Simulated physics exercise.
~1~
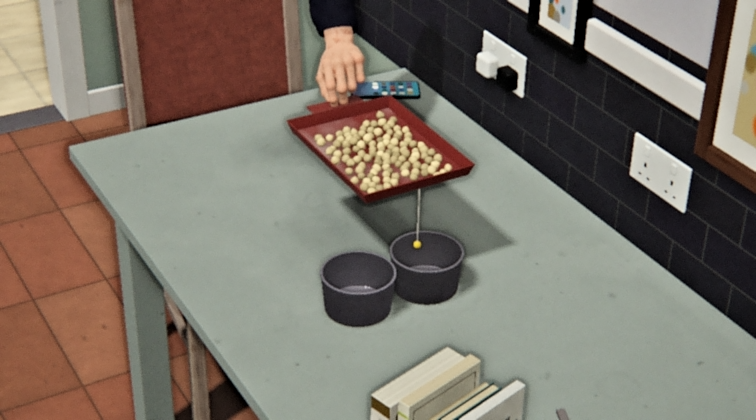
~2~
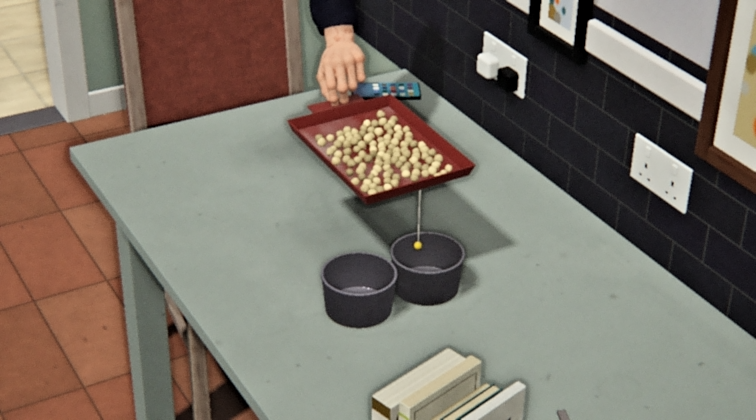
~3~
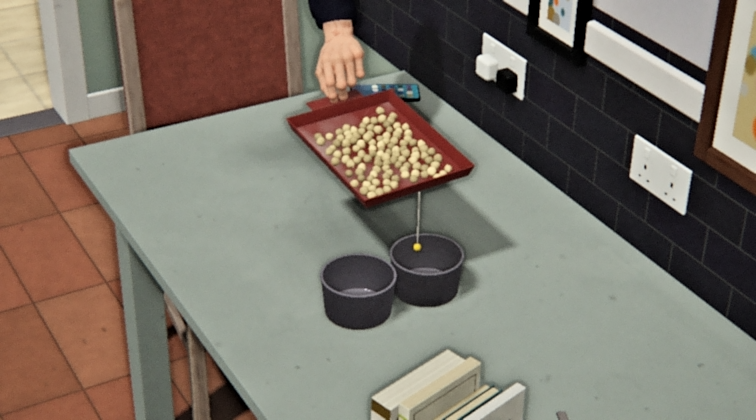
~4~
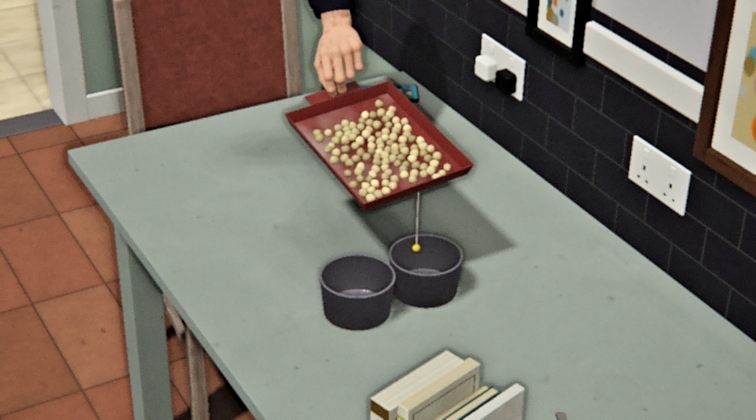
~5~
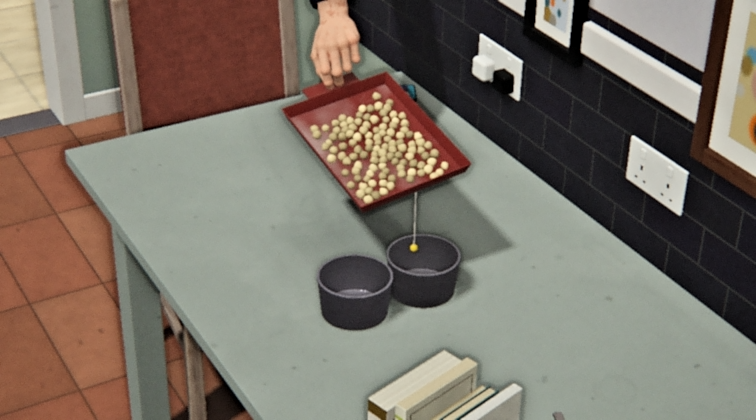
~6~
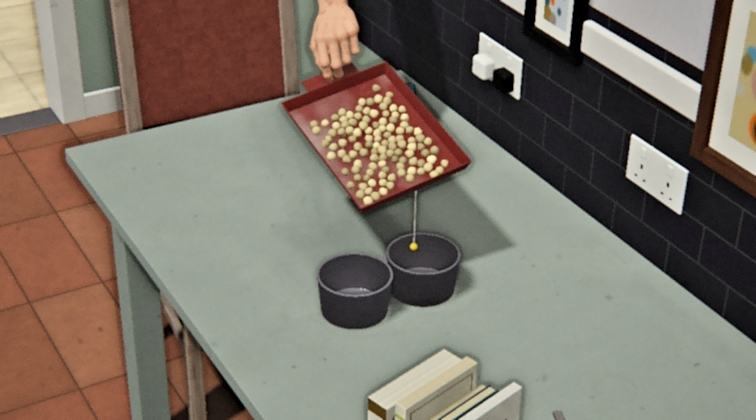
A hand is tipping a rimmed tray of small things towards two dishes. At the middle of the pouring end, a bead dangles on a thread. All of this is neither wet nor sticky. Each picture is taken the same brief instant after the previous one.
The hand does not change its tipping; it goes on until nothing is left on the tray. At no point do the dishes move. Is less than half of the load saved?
Most reaches the dishes.
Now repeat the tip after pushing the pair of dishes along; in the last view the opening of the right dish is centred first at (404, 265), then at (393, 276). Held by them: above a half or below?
In the first position a majority, in the second a majority.
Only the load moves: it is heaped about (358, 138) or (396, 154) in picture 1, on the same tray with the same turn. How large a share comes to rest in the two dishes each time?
In order, roughly 90 % and 80 %.
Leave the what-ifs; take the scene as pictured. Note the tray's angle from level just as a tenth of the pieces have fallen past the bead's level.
Angle: Approx. 95 degrees.
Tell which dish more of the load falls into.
It turns out to be the left-positioned one.
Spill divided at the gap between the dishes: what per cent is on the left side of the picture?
Roughly 30 in a hundred.
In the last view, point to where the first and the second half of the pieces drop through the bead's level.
The first part passes (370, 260); everything after passes (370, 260).
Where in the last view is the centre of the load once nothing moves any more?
Near pixel (360, 306).
Just after the last frame, tray tipped steeply; every one on the tray.
A moment on, tray tipped past a quarter turn; roughly a quarter on the tray; roughly half in the left dish; just a few outside both; roughly a quarter in the air.
Further on, tray tipped past a quarter turn; the larger part in the left dish; about a tenth outside both.
When it is over, tray tipped past a quarter turn; the larger part in the left dish; not one in the right dish; about a tenth outside both.
